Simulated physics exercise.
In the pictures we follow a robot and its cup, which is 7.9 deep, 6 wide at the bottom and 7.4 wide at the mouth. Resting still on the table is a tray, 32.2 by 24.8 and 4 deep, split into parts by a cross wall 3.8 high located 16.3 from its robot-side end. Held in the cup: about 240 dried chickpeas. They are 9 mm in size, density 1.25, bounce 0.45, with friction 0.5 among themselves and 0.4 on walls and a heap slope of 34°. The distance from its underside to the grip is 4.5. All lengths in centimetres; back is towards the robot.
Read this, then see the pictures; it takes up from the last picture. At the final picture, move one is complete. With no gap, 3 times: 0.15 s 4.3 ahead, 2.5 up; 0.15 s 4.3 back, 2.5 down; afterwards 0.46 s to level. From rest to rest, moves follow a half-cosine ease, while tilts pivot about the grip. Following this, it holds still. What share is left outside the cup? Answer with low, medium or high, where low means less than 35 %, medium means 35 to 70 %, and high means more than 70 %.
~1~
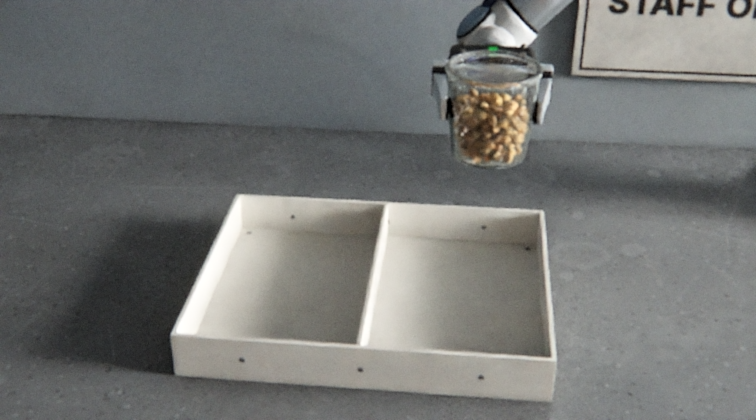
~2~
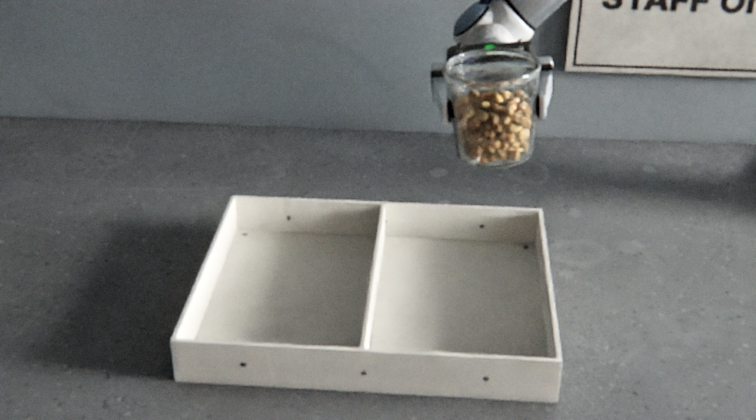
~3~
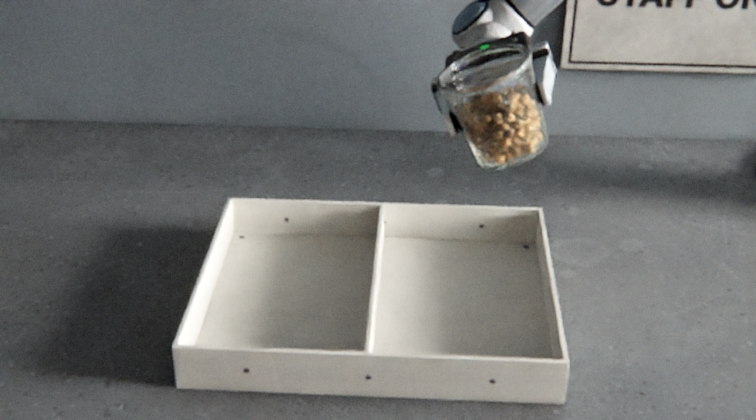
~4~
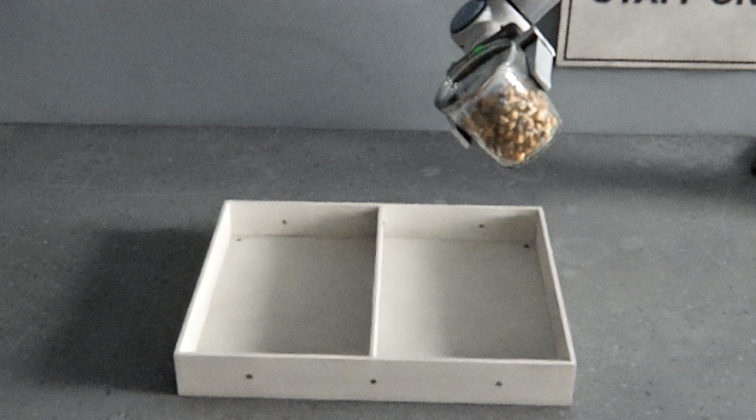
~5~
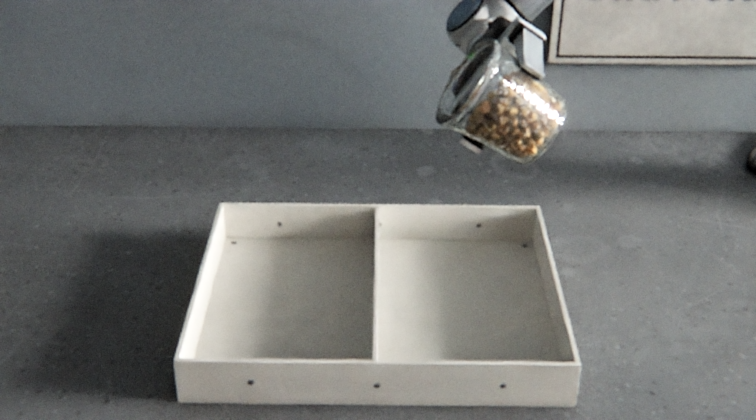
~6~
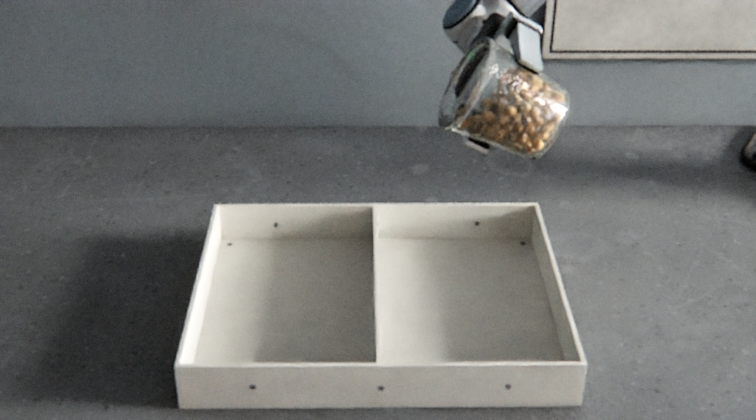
Medium.
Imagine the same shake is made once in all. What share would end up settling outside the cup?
That change gives some 25 percent.
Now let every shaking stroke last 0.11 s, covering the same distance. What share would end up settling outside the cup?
About 85 per cent in that case.
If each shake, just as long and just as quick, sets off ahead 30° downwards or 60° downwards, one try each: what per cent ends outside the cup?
Roughly 10 per cent, then 0 per cent.
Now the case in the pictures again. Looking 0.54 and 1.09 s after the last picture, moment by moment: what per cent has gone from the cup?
About 35, 55.
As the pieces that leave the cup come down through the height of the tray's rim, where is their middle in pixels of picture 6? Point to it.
I'd put it somewhere near (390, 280).
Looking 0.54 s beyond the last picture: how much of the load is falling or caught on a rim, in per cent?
10 %.
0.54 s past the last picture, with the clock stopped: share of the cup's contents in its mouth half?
Around 65 per cent of it.
Then, 0.54 s after the last picture, tilted 62° forward, highest piece 23 above the table; 159 in the cup, 30 in the robot-side part, 24 in the far-side part, 23 in flight or on a rim.
Then, 1.09 s after the last picture, tilted 40° forward, highest piece 22 above the table; 107 in the cup, 79 in the robot-side part, 50 in the far-side part.
Then, 1.56 s after the last picture, level, highest piece 22 above the table; 107 in the cup, 79 in the robot-side part, 50 in the far-side part.
Then, 2.61 s after the last picture, level, highest piece 22 above the table; 107 in the cup, 79 in the robot-side part, 50 in the far-side part.
Final count, 107 in the cup, 79 in the robot-side part, 50 in the far-side part. That is 55 % outside the cup.
